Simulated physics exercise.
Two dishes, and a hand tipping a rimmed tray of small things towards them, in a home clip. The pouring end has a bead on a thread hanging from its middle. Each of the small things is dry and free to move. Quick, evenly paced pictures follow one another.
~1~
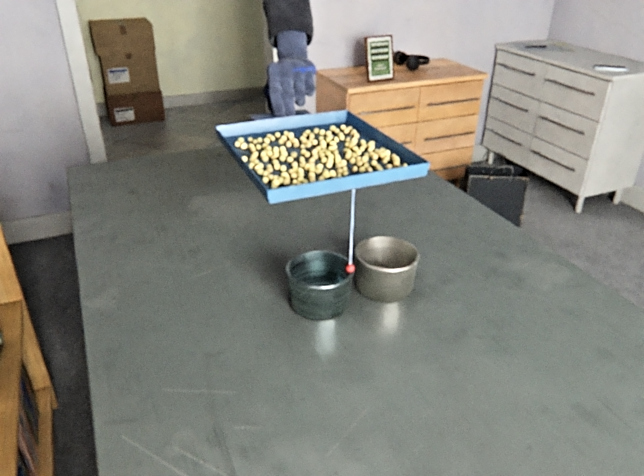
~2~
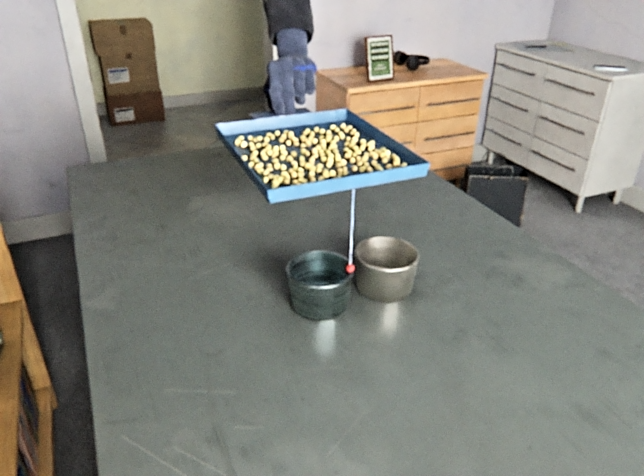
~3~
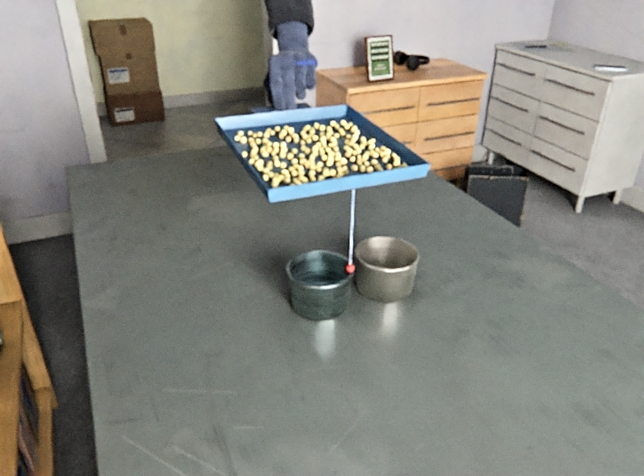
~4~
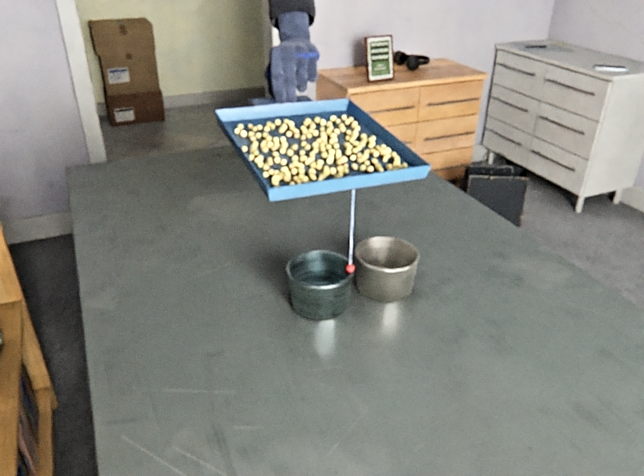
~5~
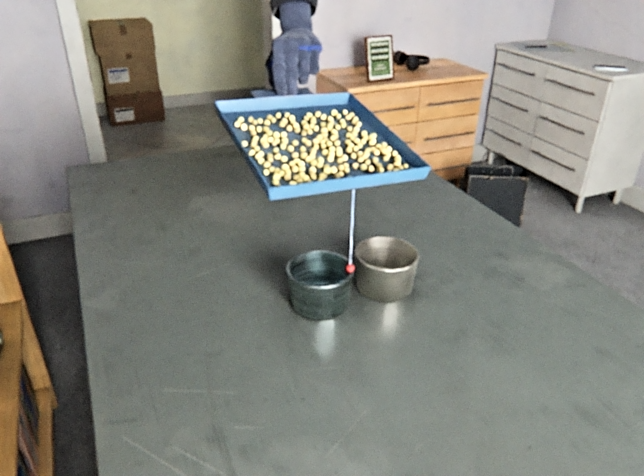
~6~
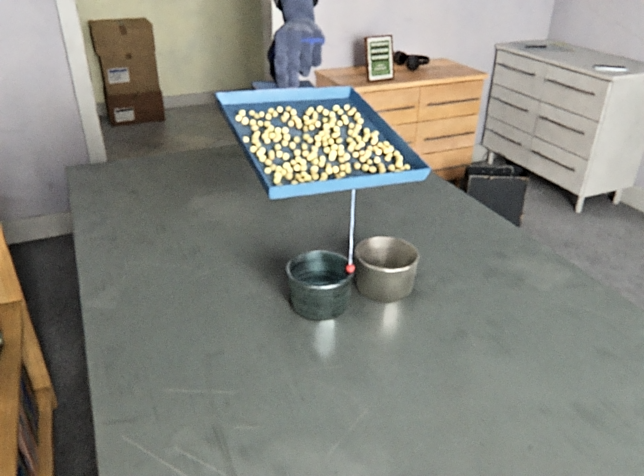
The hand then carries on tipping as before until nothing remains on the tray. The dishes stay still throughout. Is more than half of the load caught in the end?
No - the load mostly goes elsewhere.
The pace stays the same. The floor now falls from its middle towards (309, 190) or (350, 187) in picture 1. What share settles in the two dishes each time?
0 % and 0 %, roughly.
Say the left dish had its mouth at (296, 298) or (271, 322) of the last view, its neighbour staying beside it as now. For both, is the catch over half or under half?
Short of half, then short of half.
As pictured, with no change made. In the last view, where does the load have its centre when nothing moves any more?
Around (444, 325).
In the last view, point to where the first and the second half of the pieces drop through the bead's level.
Initially about (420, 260); subsequently about (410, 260).
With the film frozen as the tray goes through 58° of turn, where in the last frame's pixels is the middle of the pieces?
Look around (368, 161) in the last picture.
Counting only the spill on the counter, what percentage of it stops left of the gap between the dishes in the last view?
Roughly 0 in a hundred.
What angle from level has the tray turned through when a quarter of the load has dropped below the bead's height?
Roughly 90 degrees from level.
Just after the last frame, tray tipped steeply; every one on the tray.
A moment on, tray tipped right over; roughly a quarter on the tray; roughly half outside both; roughly a quarter in the air.
Further on, tray tipped past a quarter turn; just a few in the right dish; almost all outside both.
When it is over, tray tipped past a quarter turn; not one in the left dish; just a few in the right dish; almost all outside both.
